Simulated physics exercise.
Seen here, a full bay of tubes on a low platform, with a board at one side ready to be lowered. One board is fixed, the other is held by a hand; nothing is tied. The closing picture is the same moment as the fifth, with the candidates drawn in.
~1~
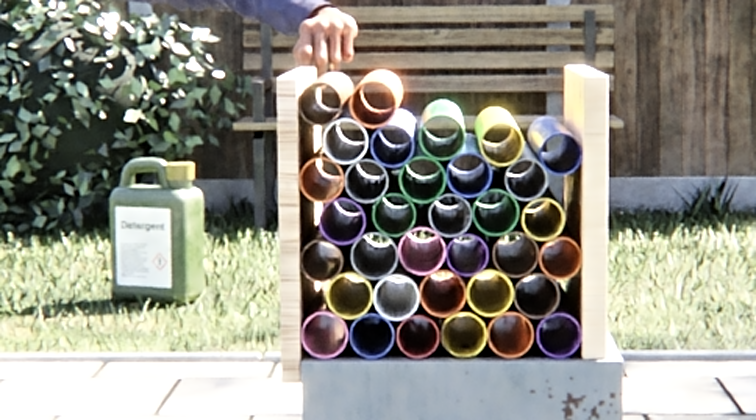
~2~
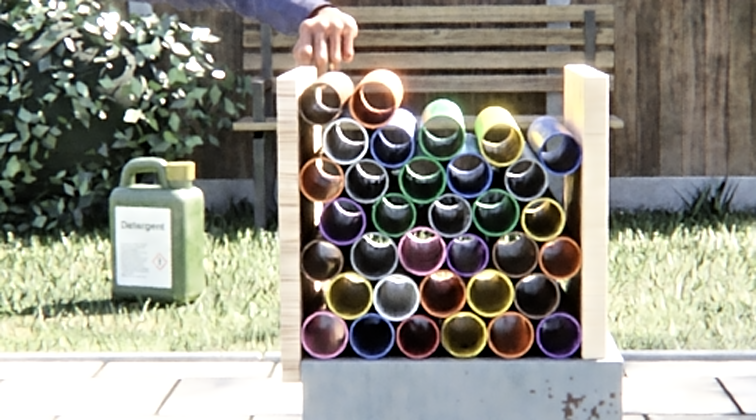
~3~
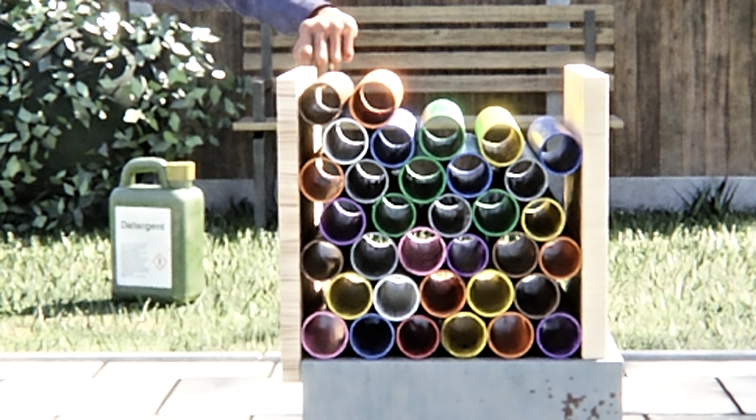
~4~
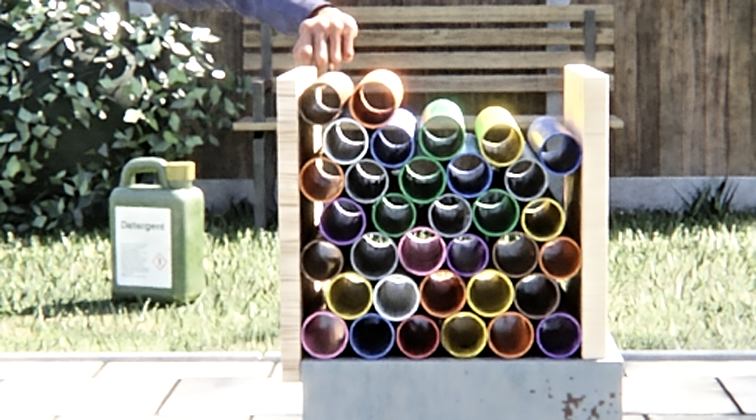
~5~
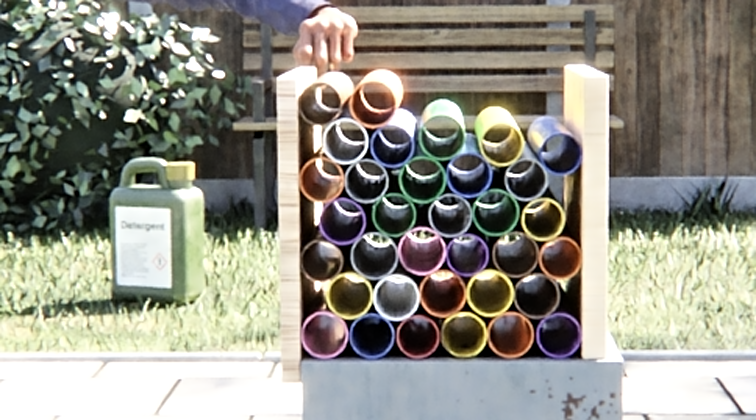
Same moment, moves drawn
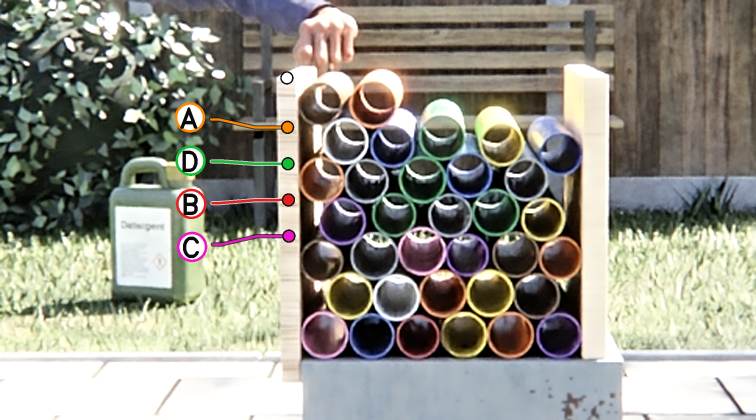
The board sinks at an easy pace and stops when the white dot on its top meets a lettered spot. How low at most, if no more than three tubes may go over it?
At most to B.
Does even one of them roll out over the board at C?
Yes, at C.
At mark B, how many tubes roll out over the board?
The count is one.
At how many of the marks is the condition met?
Three of the four.
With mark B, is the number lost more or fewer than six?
At B, fewer than six.
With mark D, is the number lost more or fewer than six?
It loses fewer than six.
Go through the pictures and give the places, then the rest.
Side board (302, 211); a pink tube (324, 335); a purple tube (559, 336), in the first frame.
A purple tube (559, 336); a yellow tube (491, 293), in the second frame.
A purple tube (467, 255); a green tube (423, 180), in the third frame.
A yellow tube (543, 219); a brown tube (320, 104), in the fourth frame.
Side board (302, 211); a pink tube (324, 335); a purple tube (559, 336), in the fifth frame.
On the marked copy, A at (287, 127); B at (288, 200); C at (289, 236); D at (288, 164); the white dot at (287, 78).
With B. Early on, top of the board (299, 135).
Further on, top of the board (299, 199).
At the end, top of the board (299, 199), one out over the board.
As for the rest, A none out over the board; C four out over the board; D none out over the board.
